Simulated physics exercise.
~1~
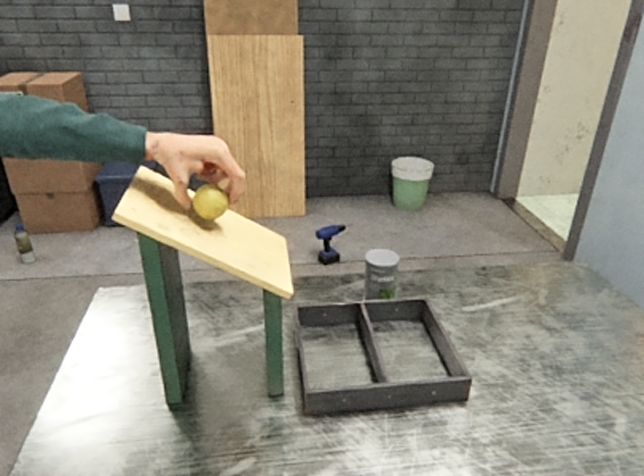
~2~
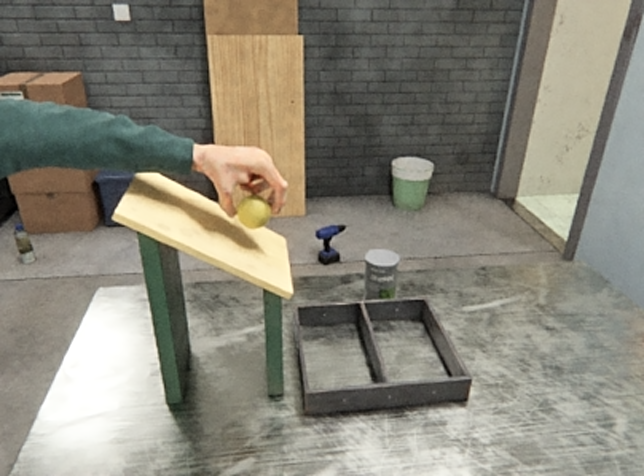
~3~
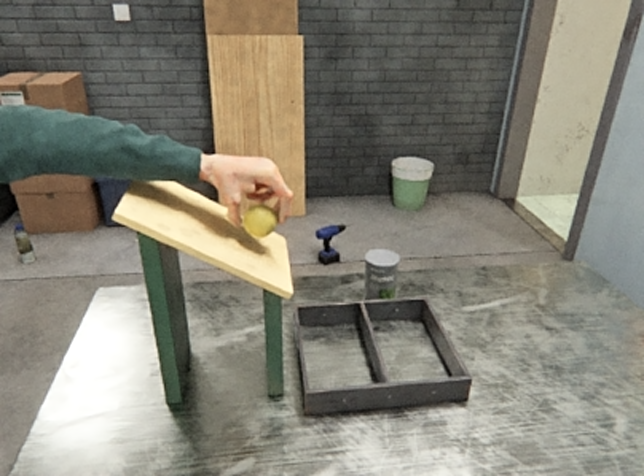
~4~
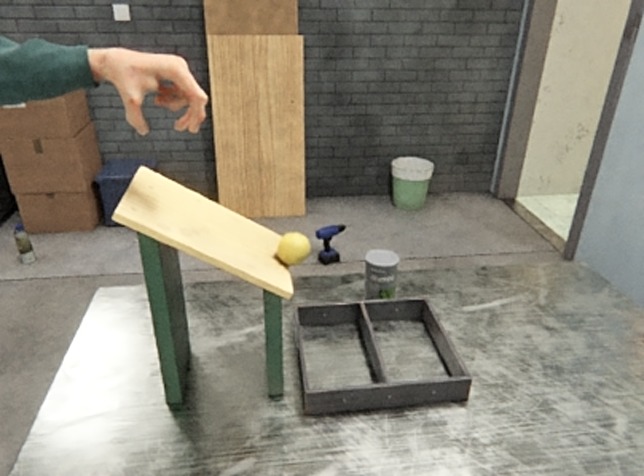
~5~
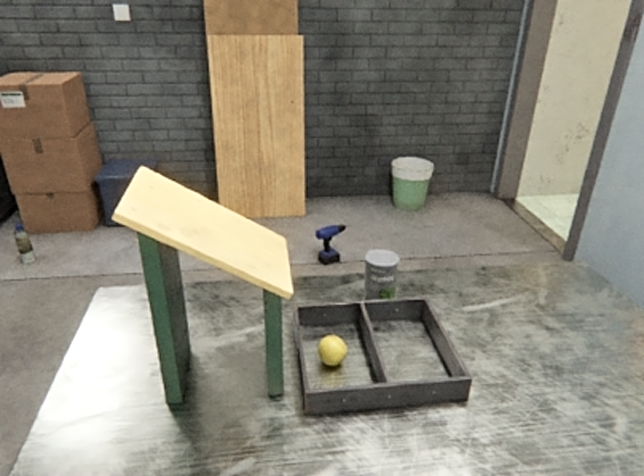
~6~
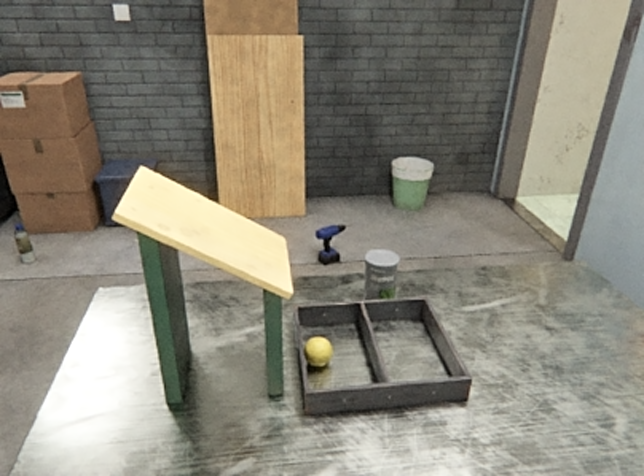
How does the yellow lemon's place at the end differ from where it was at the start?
At the start the yellow lemon is held by a hand on the upper part of the sloping board. By the end it is lower and to the right, in the tray bay next to the board.
In a workshop, a hand moving a yellow lemon down a sloping board and releasing it, the lemon ending in the tray's nearer bay.
